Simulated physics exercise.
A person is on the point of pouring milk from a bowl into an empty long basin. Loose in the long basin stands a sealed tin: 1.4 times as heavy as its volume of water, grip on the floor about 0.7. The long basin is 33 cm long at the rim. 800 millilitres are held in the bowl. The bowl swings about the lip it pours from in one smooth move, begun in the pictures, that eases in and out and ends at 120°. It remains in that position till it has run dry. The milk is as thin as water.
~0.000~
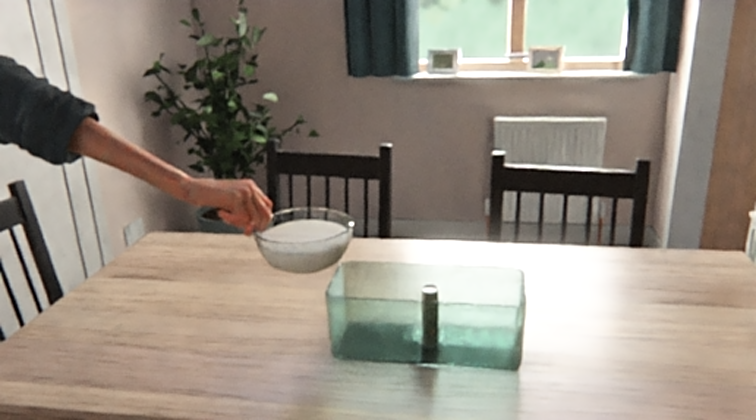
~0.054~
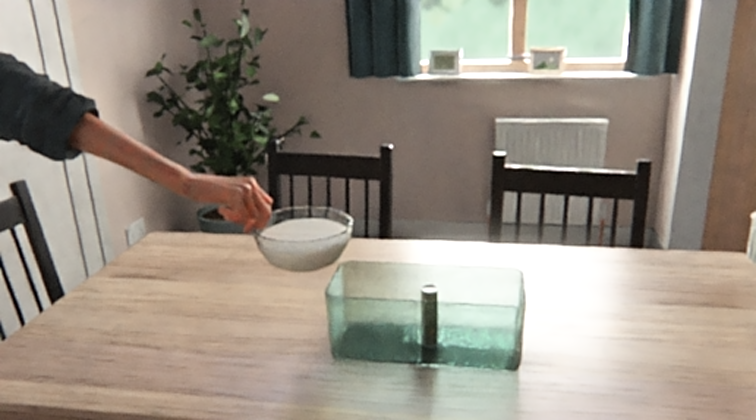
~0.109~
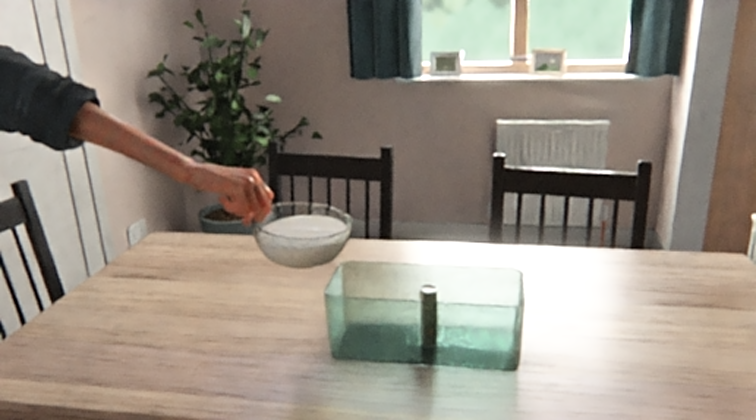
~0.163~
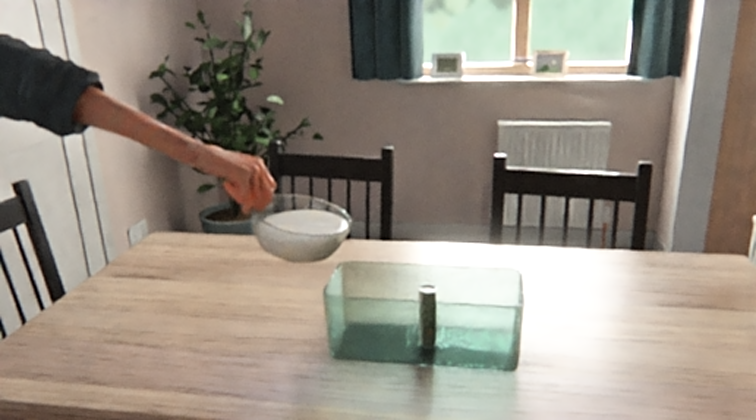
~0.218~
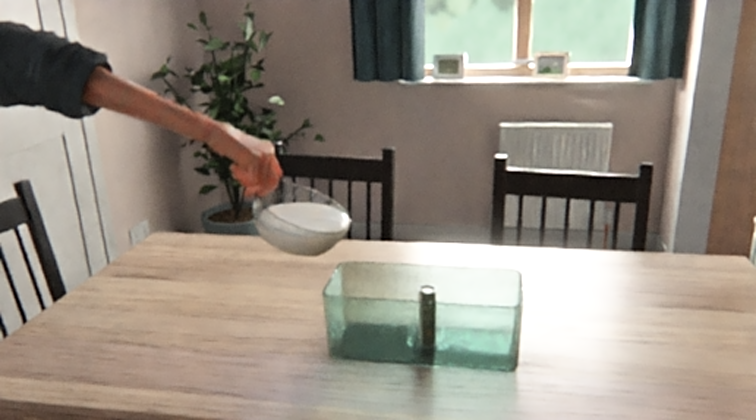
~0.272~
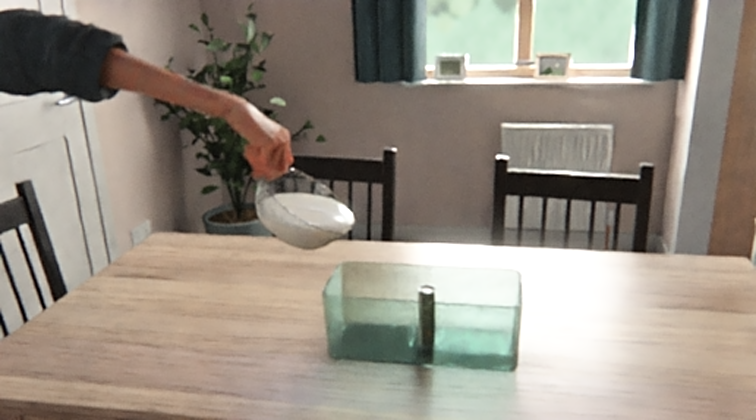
A hand reaching in from the left, its arm in a dark sleeve, holds a clear glass bowl of white liquid and gradually tilts it rightward, the wrist rising. Below it, on a pale wooden table, sits a long translucent green basin with a small dark cylinder at its middle. The almost steady, slightly raised view shows a dining room with dark chairs, a leafy plant, a radiator and a teal-curtained window.
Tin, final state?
Fallen.
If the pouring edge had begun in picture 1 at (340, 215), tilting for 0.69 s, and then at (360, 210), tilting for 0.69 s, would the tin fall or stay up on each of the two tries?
First it tips over; then it stays on its base.
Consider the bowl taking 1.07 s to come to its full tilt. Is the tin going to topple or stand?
The tin tips over.
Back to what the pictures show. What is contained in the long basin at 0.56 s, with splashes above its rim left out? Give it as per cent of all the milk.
The basin holds roughly 24 in a hundred parts at that moment.
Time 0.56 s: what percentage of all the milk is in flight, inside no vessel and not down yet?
Near 60 in a hundred.
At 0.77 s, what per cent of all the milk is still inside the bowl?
0 %.
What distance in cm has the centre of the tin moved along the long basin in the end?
Around 8.0 cm.
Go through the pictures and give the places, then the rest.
The first frame shows tilt 0°; pouring edge (351, 227); surface from (262, 233) to (349, 237); the long basin's rim runs from (334, 279) to (525, 287); the tin's top is at (430, 290).
The second frame shows tilt 2°; pouring edge (350, 227); surface from (262, 232) to (348, 235).
The third frame shows tilt 6°; pouring edge (349, 227); surface from (261, 228) to (348, 232).
The fourth frame shows tilt 14°; pouring edge (349, 227); surface from (260, 221) to (347, 227).
The fifth frame shows tilt 24°; pouring edge (348, 227); surface from (260, 212) to (348, 222).
The sixth frame shows tilt 36°; pouring edge (347, 227); surface from (263, 200) to (340, 217); 3 per cent is over the edge.
By 0.56 s the tilt is 104° and 15 per cent is still to pour; the tin stands where it began.
By 0.77 s the tilt is 120° and 0 per cent is still to pour; the tin leans 53°.
By 1.00 s the tilt is 120° and 0 per cent is still to pour; the tin lies on its side.
By 1.24 s the tilt is 120° and 0 per cent is still to pour; the tin lies on its side.
At rest the tin lies on its side.
